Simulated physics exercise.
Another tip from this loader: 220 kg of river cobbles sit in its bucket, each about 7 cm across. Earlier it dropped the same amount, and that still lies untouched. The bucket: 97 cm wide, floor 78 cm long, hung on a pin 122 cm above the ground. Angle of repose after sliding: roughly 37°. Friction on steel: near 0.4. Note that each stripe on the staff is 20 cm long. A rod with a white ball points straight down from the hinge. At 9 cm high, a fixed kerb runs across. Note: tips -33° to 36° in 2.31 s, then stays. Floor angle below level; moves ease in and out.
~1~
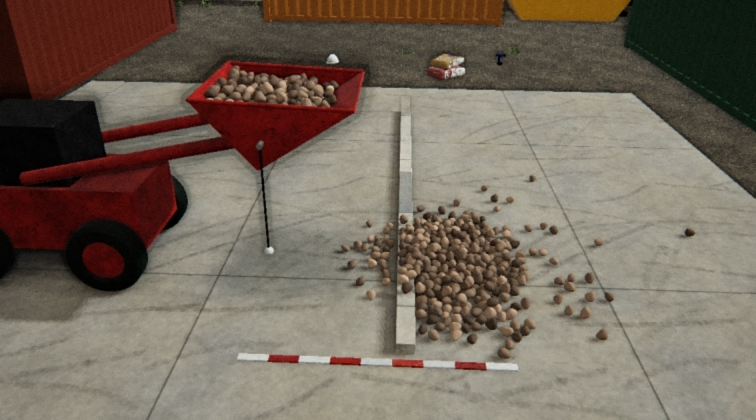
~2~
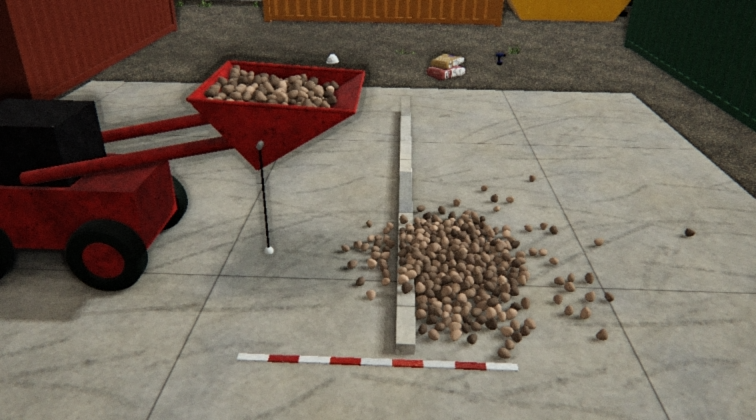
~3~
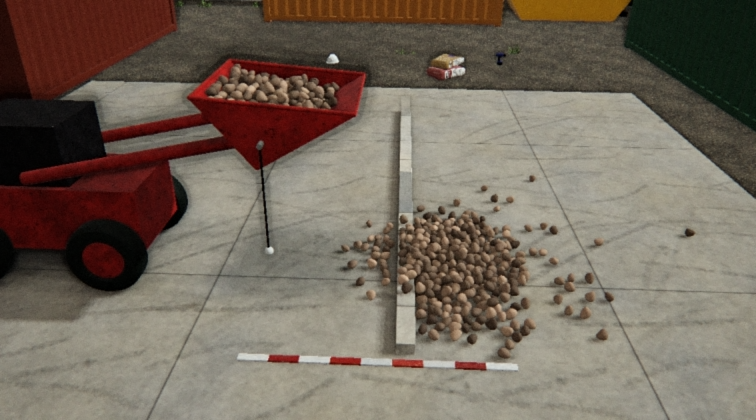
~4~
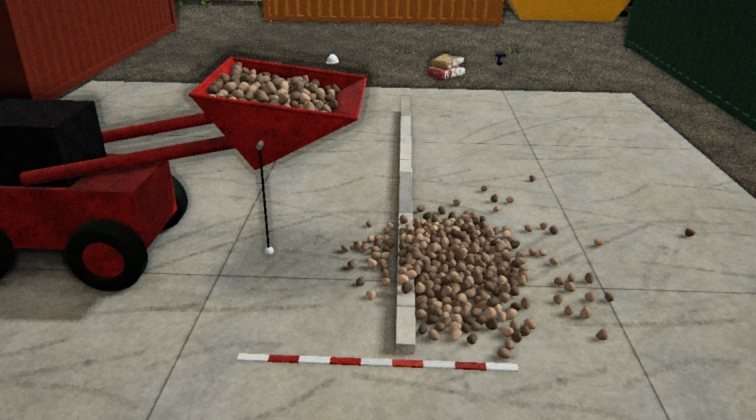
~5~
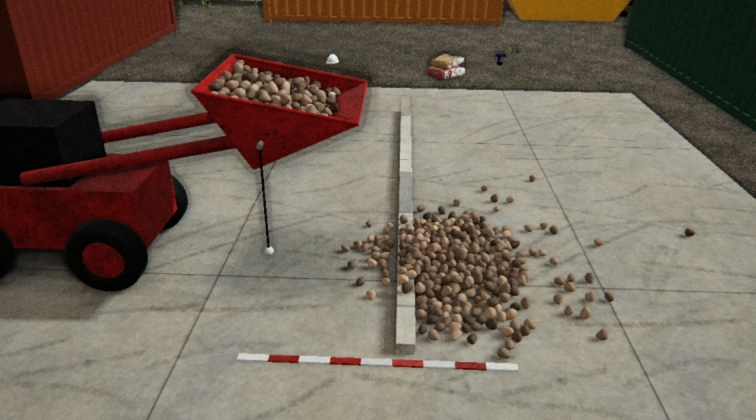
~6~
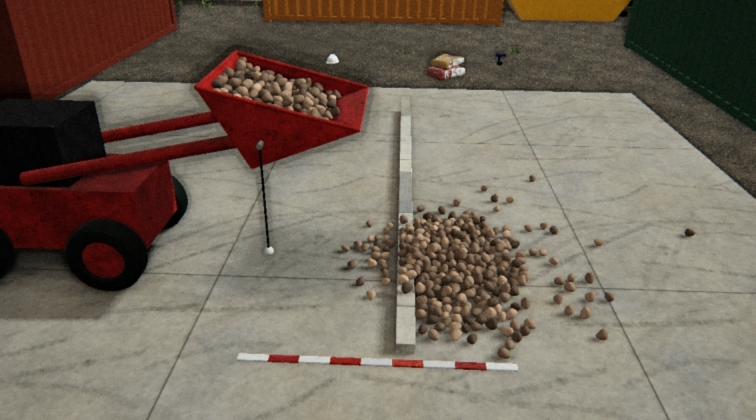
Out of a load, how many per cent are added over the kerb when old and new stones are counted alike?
Around 17 per cent.
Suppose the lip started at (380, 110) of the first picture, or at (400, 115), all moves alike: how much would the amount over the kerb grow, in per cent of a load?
Some 45 percent first and 70 percent second.
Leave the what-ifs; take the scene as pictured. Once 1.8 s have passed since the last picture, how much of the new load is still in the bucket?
Still inside: Some 15 %.
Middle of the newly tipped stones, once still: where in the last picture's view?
Centre at roughly (383, 254).
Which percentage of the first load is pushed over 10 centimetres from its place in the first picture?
Roughly 5 percent.
Then, 1.1 s after the last picture the floor is at 25°; in per cent of one load, 94 in the bucket, 17 on this side of the kerb, 89 over the kerb; the foremost stones are at (594, 255).
Then, 1.8 s after the last picture the floor is at 36°; in per cent of one load, 16 in the bucket, 90 on this side of the kerb, 95 over the kerb; the foremost stones are at (594, 255).
Then, 2.2 s after the last picture the floor is at 36°; in per cent of one load, 0 in the bucket, 97 on this side of the kerb, 103 over the kerb; the foremost stones are at (594, 255).
Then, 4.6 s after the last picture the floor is at 36°; in per cent of one load, 0 in the bucket, 94 on this side of the kerb, 106 over the kerb; the foremost stones are at (594, 255). Net gain over the kerb, 17.
